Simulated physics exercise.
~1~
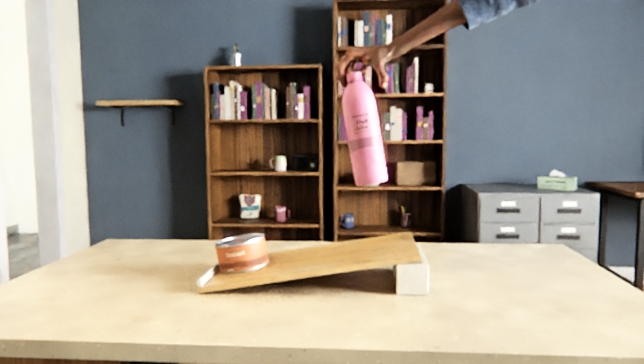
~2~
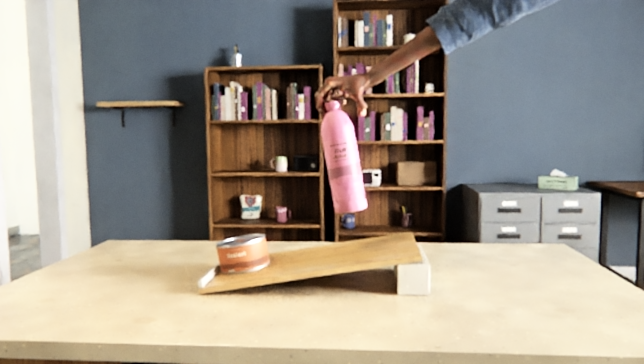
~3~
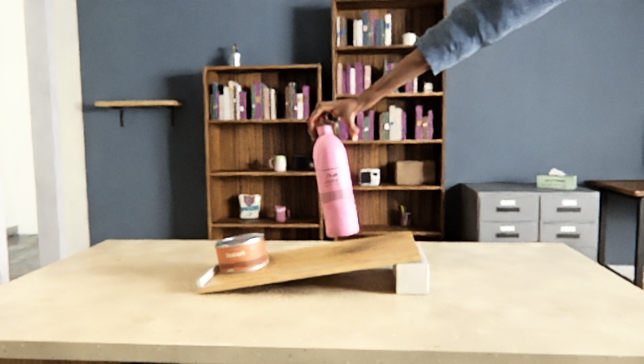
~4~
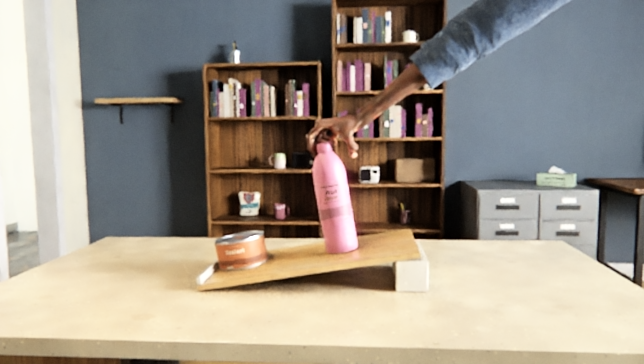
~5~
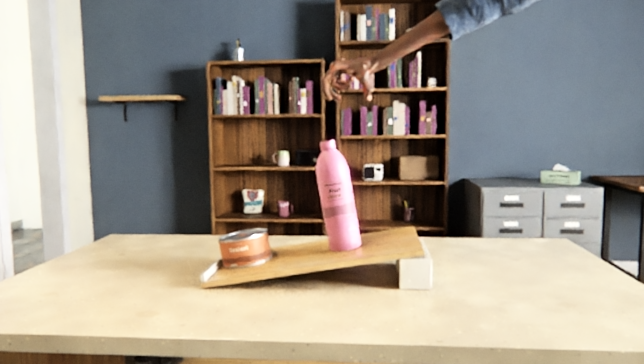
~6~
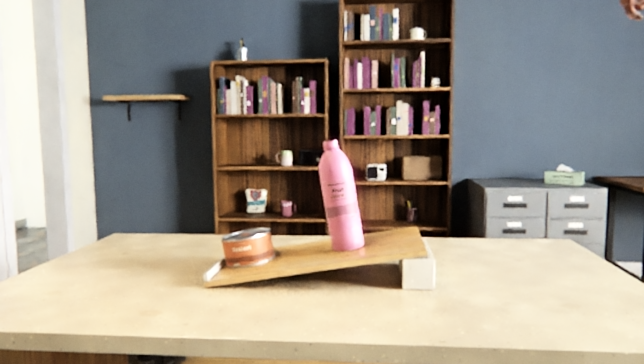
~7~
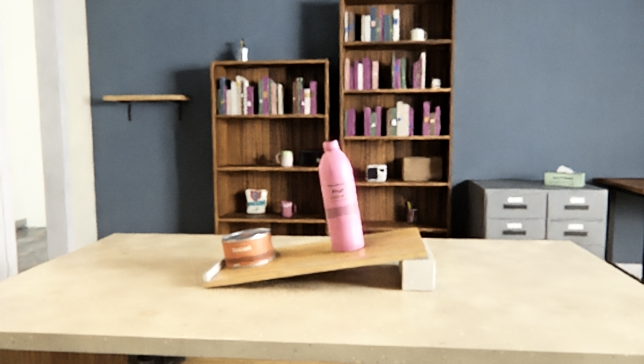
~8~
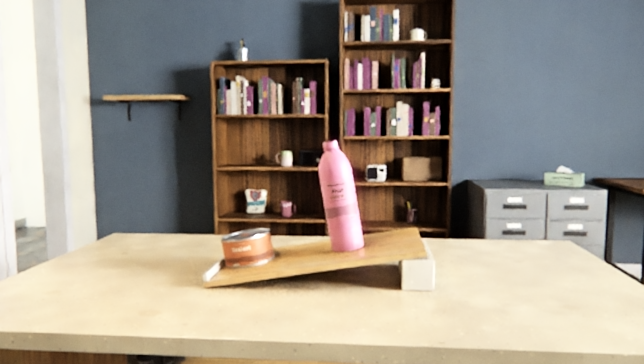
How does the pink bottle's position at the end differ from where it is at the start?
At the start the pink bottle is held in the air by a hand above the board. At the end it rests on the sloping board, lower and a little further left, with no hand on it.
